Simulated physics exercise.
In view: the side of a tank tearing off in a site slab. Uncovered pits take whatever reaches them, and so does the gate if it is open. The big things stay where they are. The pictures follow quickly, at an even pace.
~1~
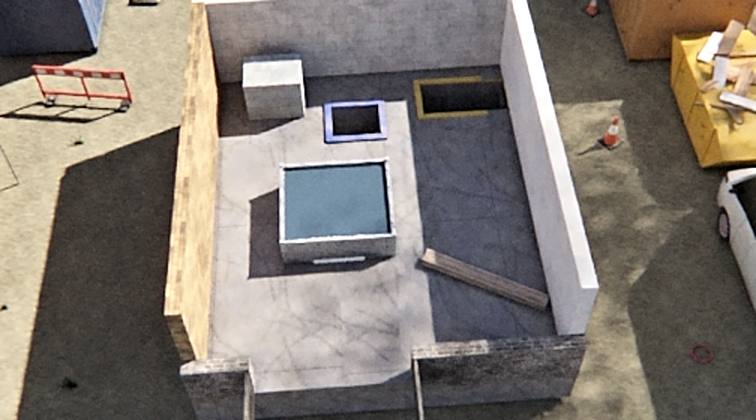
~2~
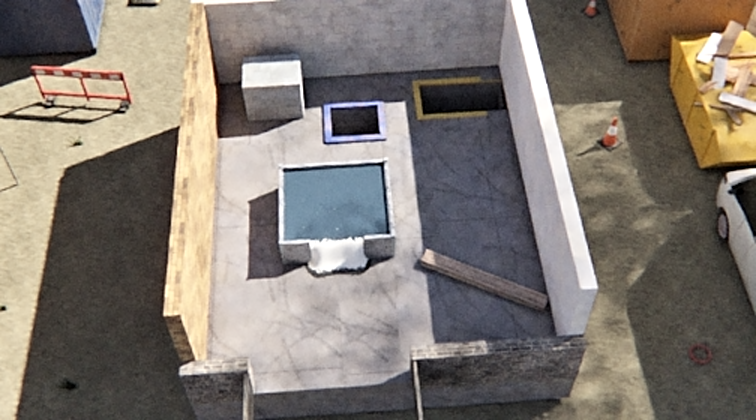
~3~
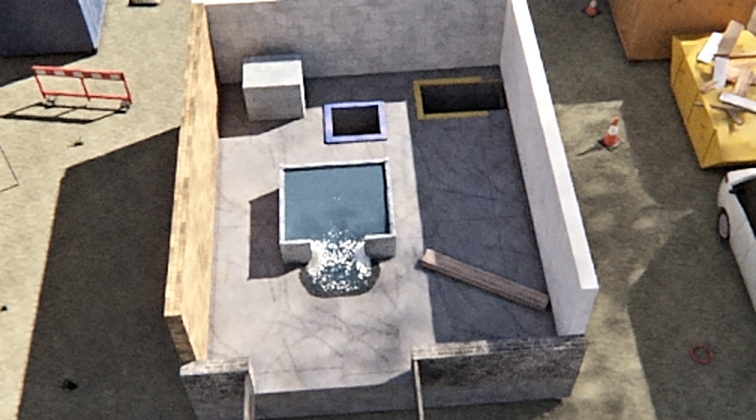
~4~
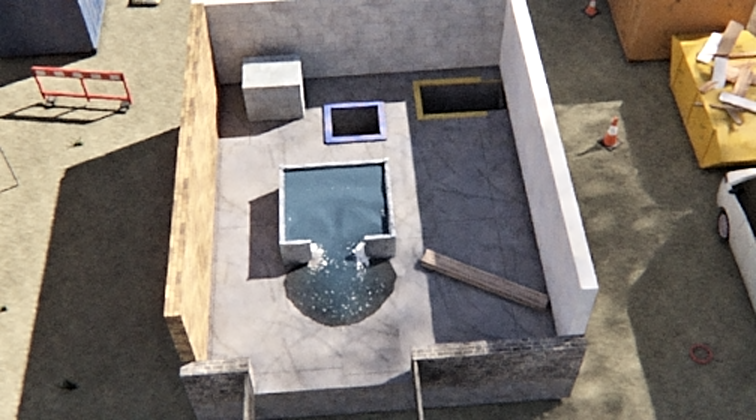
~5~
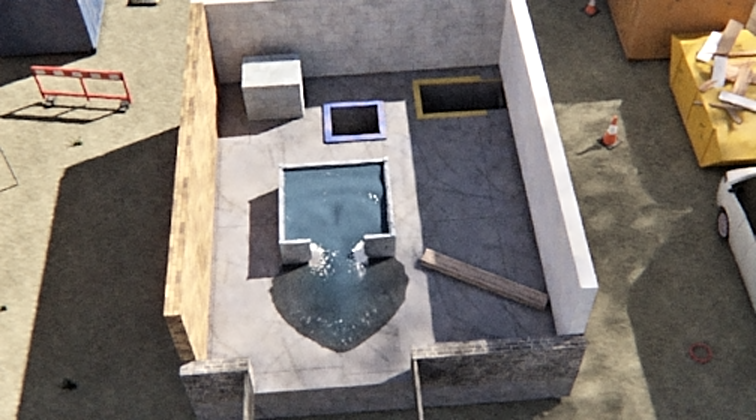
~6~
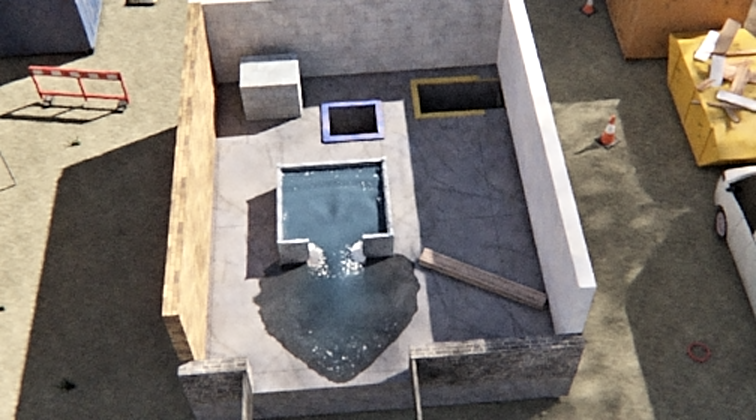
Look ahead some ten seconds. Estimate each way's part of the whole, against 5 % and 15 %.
The gate takes above 15 %; the yellow pit takes not even 5 %; the blue pit takes not even 5 %.
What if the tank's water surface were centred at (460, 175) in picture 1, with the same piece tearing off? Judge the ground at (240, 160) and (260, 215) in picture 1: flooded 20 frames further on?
In that order: Dry, free of water.
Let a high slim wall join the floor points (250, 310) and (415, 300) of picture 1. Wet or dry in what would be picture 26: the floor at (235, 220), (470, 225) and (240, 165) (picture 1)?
One after the other: Under water, wet, covered.
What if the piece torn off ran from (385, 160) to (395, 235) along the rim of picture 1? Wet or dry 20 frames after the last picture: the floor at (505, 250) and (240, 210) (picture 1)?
As listed: Awash, no water.
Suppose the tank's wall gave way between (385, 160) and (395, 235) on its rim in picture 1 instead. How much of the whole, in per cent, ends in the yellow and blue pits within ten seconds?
In per cent: Yellow 40, blue 2.
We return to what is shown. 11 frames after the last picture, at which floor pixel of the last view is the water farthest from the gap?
Roughly at (540, 357).
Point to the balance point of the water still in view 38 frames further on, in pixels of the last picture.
At about (345, 267).
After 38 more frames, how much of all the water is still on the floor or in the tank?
Roughly 56 per cent.
A moment on, water covers 20 % of the floor; the gate 6 %, the yellow pit 0 %, the blue pit 0 %.
Next, water covers 25 % of the floor; the gate 17 %, the yellow pit 0 %, the blue pit 0 %.
Then, water covers 30 % of the floor; the gate 29 %, the yellow pit 0 %, the blue pit 0 %.
Later, water covers 40 % of the floor; the gate 44 %, the yellow pit 0 %, the blue pit 0 %.
In the end, water covers 45 % of the floor; the gate 57 %, the yellow pit 0 %, the blue pit 0 %.
